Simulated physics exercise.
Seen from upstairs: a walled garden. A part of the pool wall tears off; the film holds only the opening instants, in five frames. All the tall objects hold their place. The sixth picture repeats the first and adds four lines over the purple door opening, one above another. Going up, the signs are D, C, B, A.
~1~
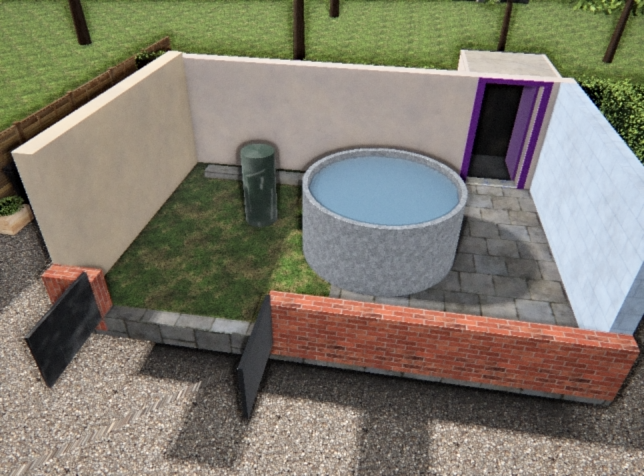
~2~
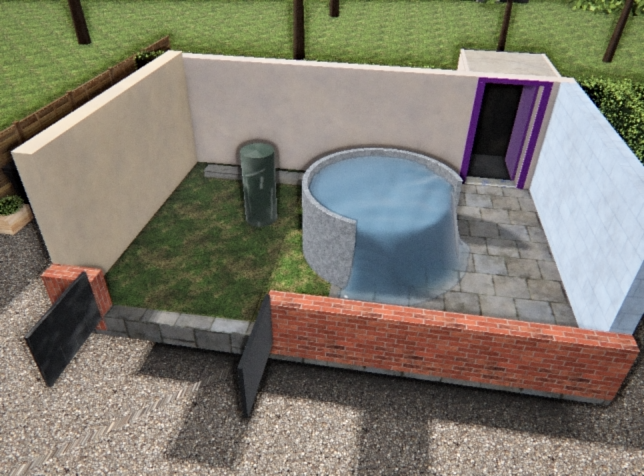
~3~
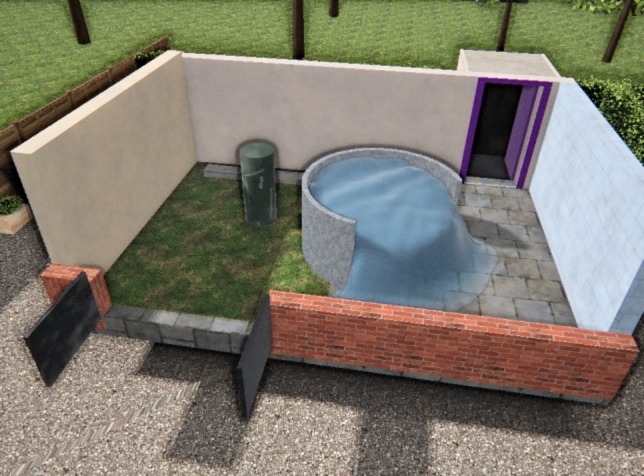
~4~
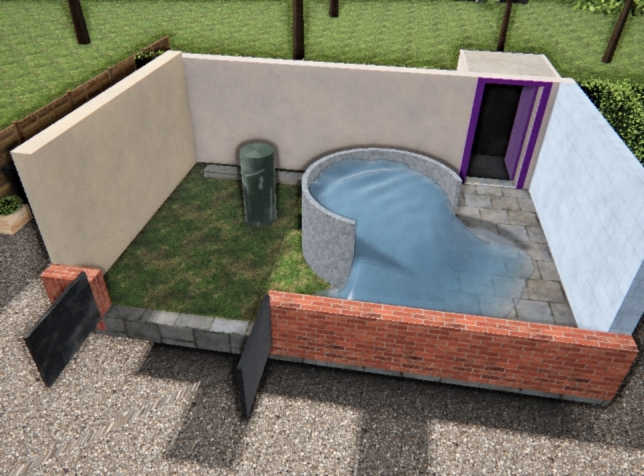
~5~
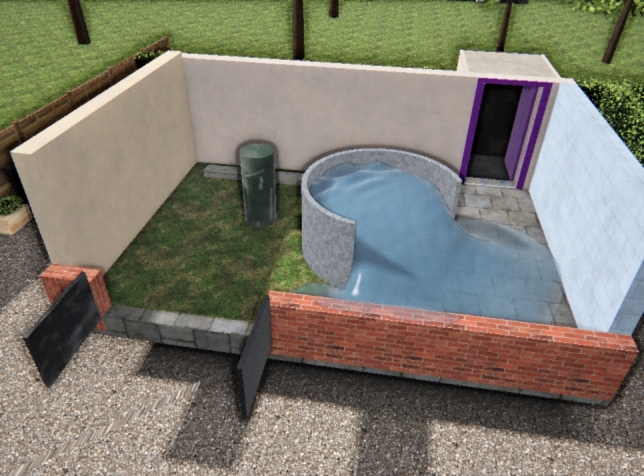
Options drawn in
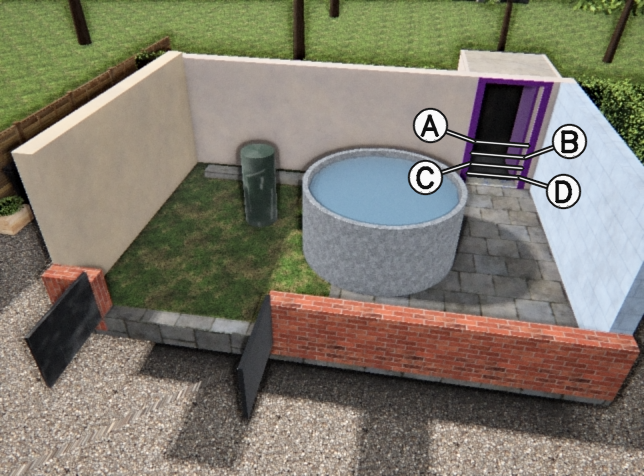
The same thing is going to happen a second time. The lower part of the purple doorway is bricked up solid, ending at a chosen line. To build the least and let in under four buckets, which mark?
Use height C.
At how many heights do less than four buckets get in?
Three of them.
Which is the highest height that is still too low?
That would be D.
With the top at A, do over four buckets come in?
No, not at all.
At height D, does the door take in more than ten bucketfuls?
Yes, clearly.
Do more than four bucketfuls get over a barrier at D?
Yes, that goes wrong.
In white, A at (501, 143); B at (498, 155); C at (495, 166); D at (493, 175); from the bottom up D, C, B, A.
With A, nothing gets over.
With B, nothing gets over.
With C, a bucket or two gets in.
With D, some 20 bucketfuls get in.
